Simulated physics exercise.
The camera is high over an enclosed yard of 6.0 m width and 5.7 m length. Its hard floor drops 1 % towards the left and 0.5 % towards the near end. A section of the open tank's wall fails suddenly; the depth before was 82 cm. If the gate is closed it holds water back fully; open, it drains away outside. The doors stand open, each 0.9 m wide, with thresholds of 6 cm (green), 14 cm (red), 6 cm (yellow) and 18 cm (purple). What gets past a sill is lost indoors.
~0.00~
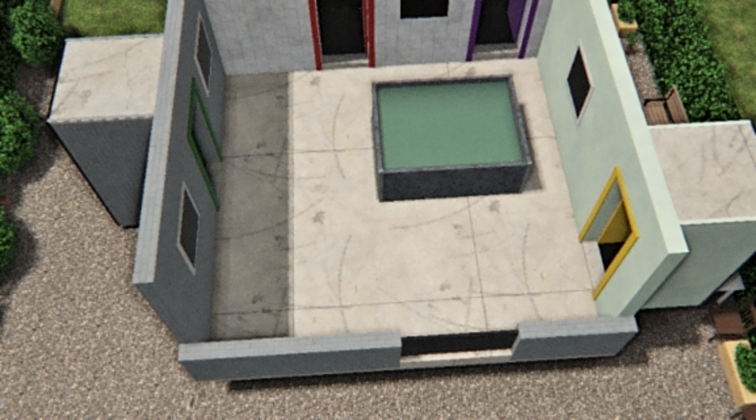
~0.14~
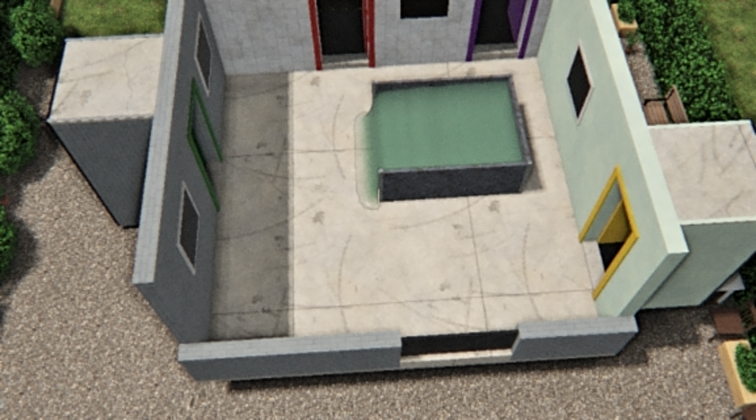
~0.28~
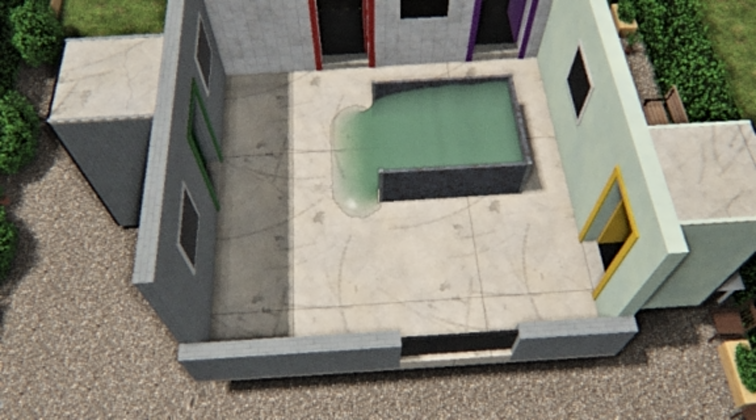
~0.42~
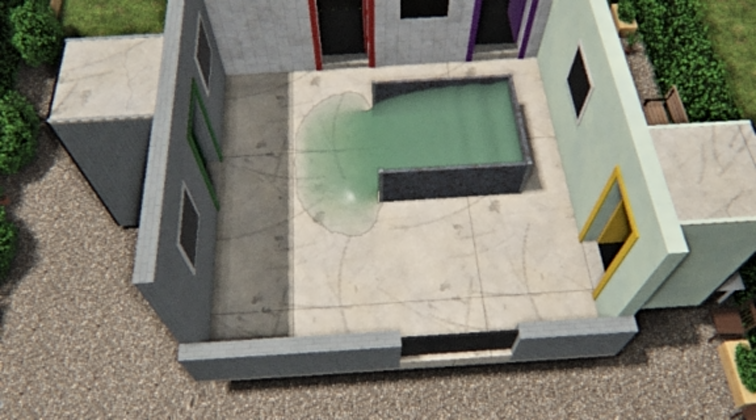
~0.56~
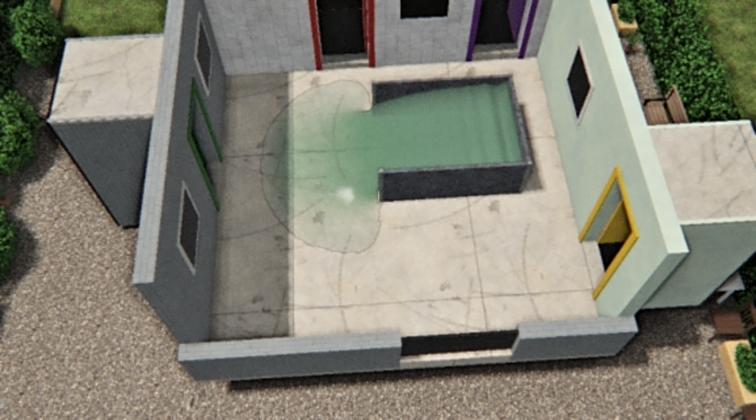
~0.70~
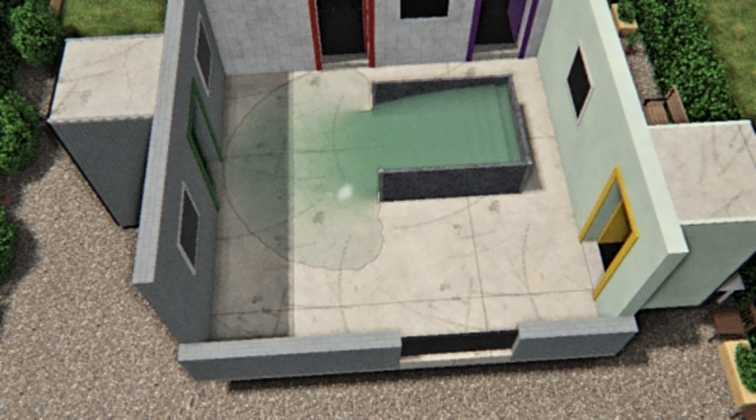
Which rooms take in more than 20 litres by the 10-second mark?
The water let in: At the green door it passes the limit; at the red door it stays under the limit; at the yellow door it exceeds the limit; at the purple door it keeps below the limit.
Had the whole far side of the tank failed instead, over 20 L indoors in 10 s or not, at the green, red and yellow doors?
Against that limit: Green past it, red past it, yellow under.
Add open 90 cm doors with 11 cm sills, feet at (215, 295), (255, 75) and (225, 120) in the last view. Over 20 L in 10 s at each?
In turn: Above, past it, over.
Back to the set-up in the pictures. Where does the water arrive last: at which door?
The yellow one.
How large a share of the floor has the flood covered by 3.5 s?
Near 60 per cent is wet.
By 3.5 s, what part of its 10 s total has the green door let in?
About 75 per cent.
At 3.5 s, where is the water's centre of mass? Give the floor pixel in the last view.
Near (317, 178).
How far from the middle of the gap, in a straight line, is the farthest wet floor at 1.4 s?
Some 4.0 m out.
After 1.4 s water covers 40 % of the floor and is deepest (47 cm) near (226, 85); green door 24 cm at the sill, 132 L in, red door 6 cm at the sill, 0 L in, yellow door not reached, purple door not reached.
After 2.2 s water covers 45 % of the floor and is deepest (48 cm) near (224, 115); green door 37 cm at the sill, 366 L in, red door 3 cm at the sill, 0 L in, yellow door not reached, purple door not reached.
After 3.5 s water covers 60 % of the floor and is deepest (31 cm) near (211, 348); green door 25 cm at the sill, 627 L in, red door 15 cm at the sill, 0 L in, yellow door not reached, purple door not reached.
After 6.0 s water covers 95 % of the floor and is deepest (21 cm) near (210, 359); green door 14 cm at the sill, 799 L in, red door 8 cm at the sill, 2 L in, yellow door 11 cm at the sill, 10 L in, purple door 12 cm at the sill, 0 L in.
After 10.0 s water covers 100 % of the floor and is deepest (16 cm) near (481, 341); green door 9 cm at the sill, 850 L in, red door 4 cm at the sill, 2 L in, yellow door 11 cm at the sill, 90 L in, purple door 12 cm at the sill, 0 L in.
